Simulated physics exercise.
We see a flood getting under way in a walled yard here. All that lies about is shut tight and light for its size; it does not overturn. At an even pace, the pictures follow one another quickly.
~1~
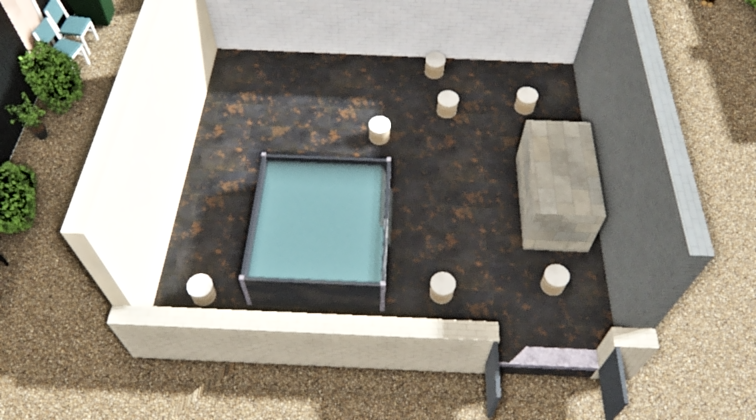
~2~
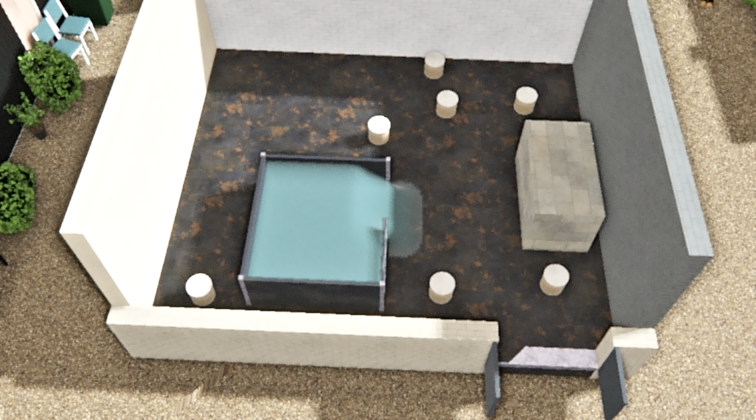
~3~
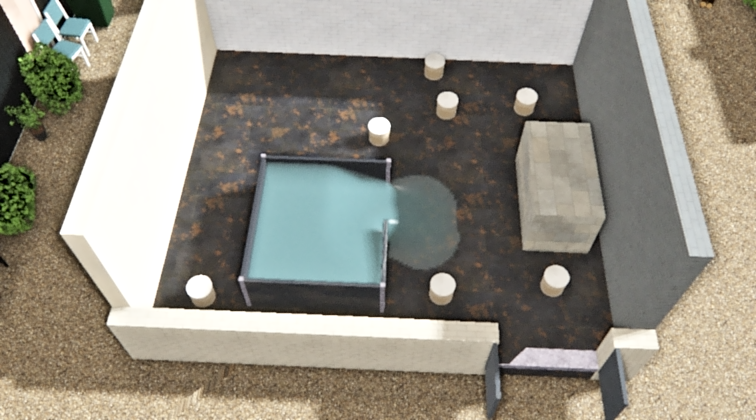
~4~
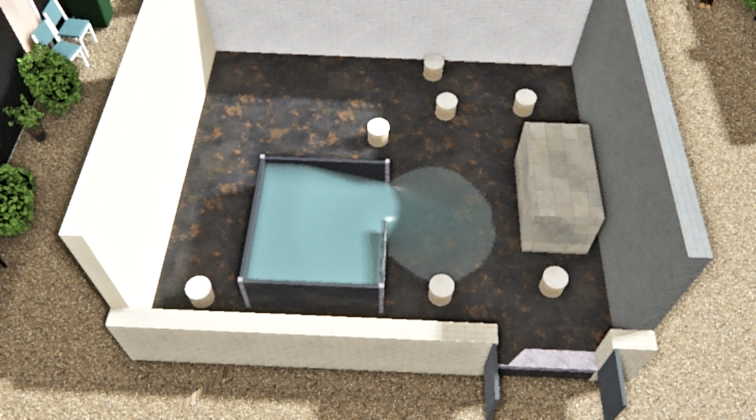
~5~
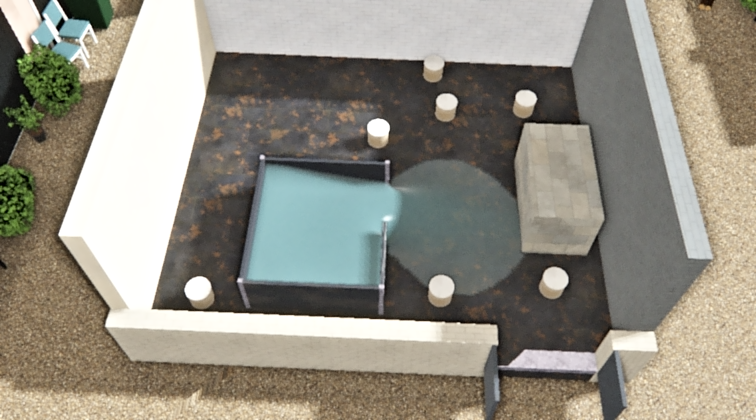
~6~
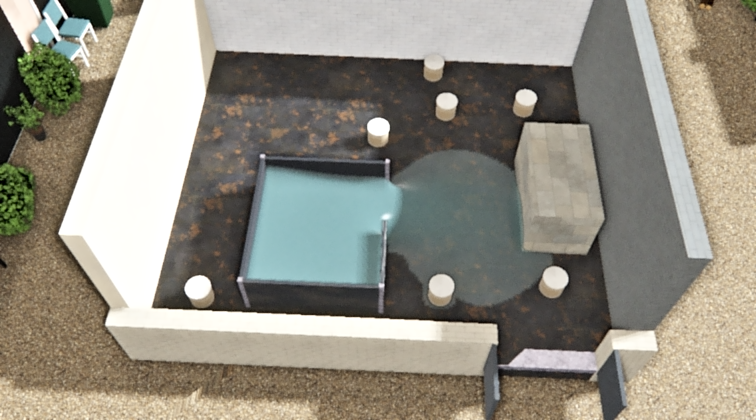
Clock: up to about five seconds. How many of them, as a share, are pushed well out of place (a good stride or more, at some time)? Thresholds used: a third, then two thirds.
It stays in the middle third.
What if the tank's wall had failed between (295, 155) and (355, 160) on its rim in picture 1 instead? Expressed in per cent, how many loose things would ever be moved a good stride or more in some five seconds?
About 60 %.
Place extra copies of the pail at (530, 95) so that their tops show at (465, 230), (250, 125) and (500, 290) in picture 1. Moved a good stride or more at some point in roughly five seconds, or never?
In sequence: Knocked well away; hardly budges; knocked well away.
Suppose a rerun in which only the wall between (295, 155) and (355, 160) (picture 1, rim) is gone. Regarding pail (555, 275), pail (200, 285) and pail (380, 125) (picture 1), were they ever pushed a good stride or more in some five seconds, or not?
Lab note - in sequence: Never that far; never that far; made it that far.
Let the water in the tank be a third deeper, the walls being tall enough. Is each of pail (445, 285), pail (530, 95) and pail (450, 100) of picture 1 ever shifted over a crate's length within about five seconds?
Taking them as listed - a shorter distance for the first, the full distance for the second, the full distance for the third.
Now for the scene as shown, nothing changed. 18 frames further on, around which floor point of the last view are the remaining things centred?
The average lies close to (408, 160).
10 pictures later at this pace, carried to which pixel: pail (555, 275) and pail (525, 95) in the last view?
Look for them close to (592, 332) and (549, 55).
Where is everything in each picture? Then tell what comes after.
In the first frame, a pail at (448, 98) rests on the ground; a pail at (528, 94) rests on the ground; 0 of 7 have shifted.
In the second frame, a pail at (448, 98) rests on the ground; a pail at (527, 95) rests on the ground; 0 of 7 have shifted.
In the third frame, a pail at (448, 99) rests on the ground; a pail at (527, 96) rests on the ground; 0 of 7 have shifted.
In the fourth frame, a pail at (447, 100) rests on the ground; a pail at (526, 97), on the bottom; 0 of 7 have shifted.
In the fifth frame, a pail at (447, 101) rests on the ground; a pail at (526, 98), on the bottom; 0 of 7 have shifted.
In the sixth frame, a pail at (447, 100) rests on the ground; a pail at (526, 97), on the bottom; 0 of 7 have shifted.
A moment on, 0 of 7 are well off their spots; 0 afloat.
Next, 2 of 7 are well off their spots; 2 afloat.
Later, 3 of 7 are well off their spots; 3 afloat.
In the end, 4 of 7 are well off their spots, and 4 have been at some point; 1 afloat.
